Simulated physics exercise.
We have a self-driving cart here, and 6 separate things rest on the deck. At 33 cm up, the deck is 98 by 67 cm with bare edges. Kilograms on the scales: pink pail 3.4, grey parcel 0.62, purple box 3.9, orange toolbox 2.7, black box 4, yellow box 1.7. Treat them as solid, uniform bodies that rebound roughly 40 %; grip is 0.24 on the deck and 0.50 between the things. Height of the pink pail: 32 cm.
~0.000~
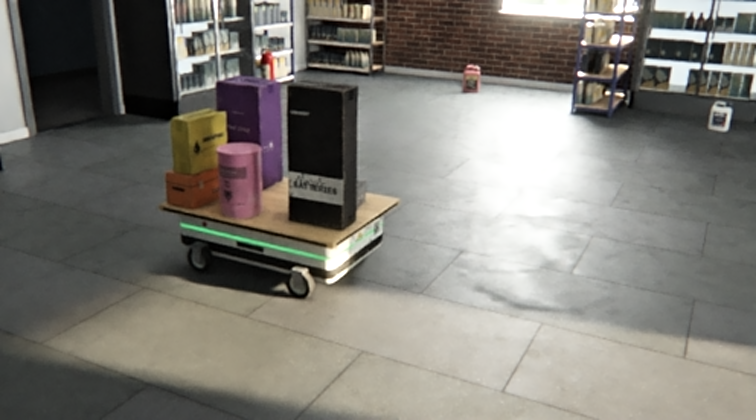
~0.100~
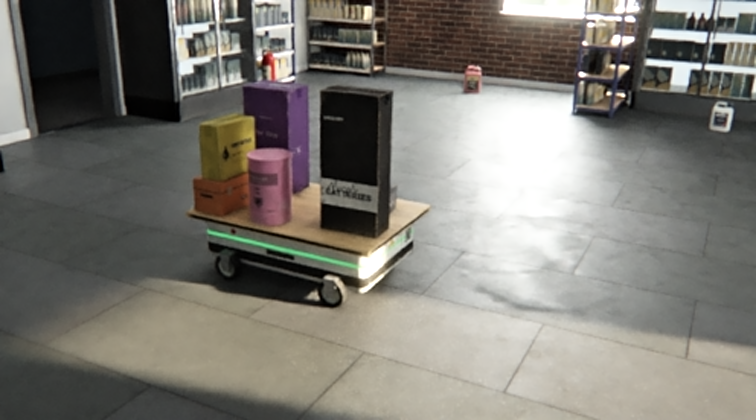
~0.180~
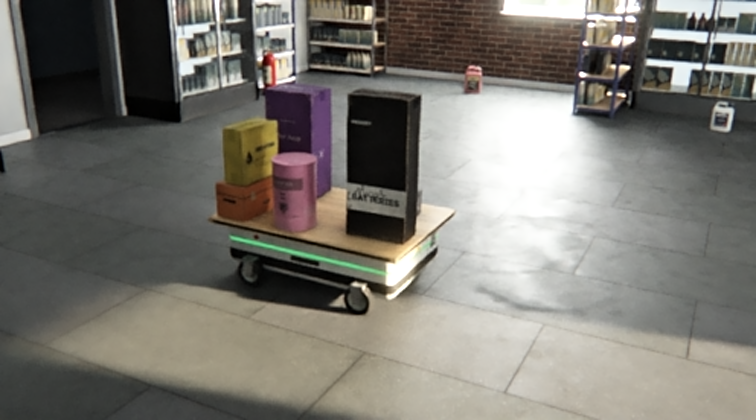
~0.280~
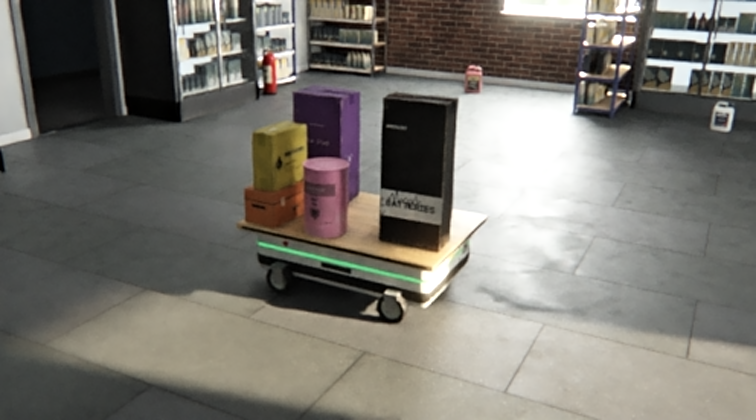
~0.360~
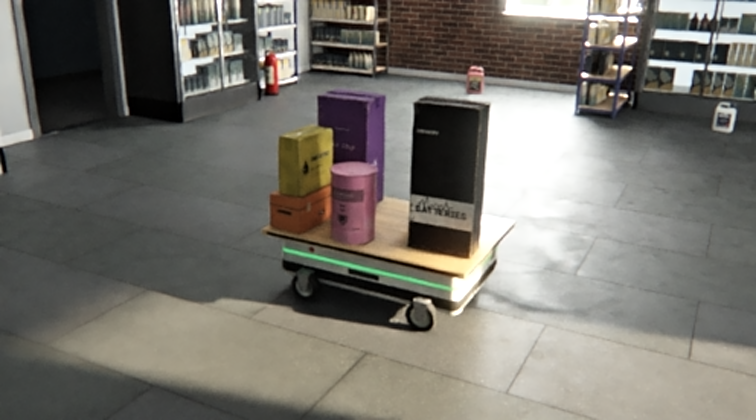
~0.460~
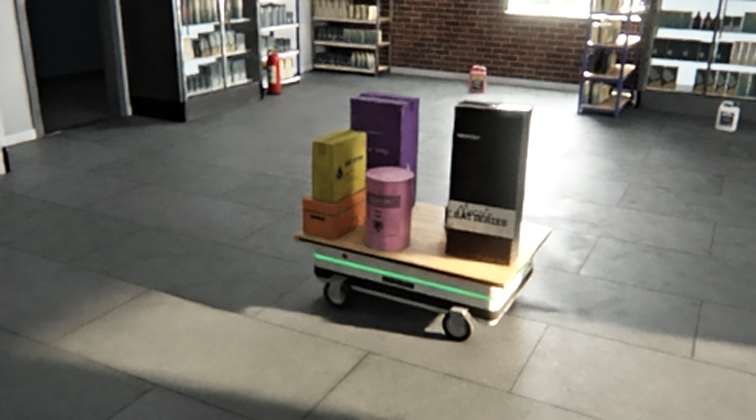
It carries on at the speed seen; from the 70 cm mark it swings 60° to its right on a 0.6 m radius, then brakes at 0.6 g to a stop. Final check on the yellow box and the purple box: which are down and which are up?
Yellow box up, purple box down.
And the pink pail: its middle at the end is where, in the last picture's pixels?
Rest position, about (578, 334) px.
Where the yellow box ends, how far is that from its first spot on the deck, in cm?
I'd say about 32 cm between start and finish.
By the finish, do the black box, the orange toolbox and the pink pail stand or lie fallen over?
Final state - black box: Goes over; orange toolbox: Remains on its base; pink pail: Remains on its base.
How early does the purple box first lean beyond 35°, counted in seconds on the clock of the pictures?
Somewhere about 1.1 s.
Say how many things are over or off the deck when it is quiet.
That comes to 3.
After 0.86 s, cart 146 cm along, turned 56°; grey parcel, purple box and black box now off the deck; yellow box moved 8 cm near (439, 188); pink pail moved 30 cm.
After 1.26 s, cart 187 cm along, turned 60°, stopped; yellow box moved 22 cm near (499, 230); pink pail moved 42 cm; orange toolbox moved 19 cm.
In the end (2.0 s), off the deck and tipped over, purple box and black box; off the deck but upright, grey parcel; not toppled but over 10 cm from the start, pink pail, orange toolbox and yellow box. In the last view, yellow box near (518, 248).
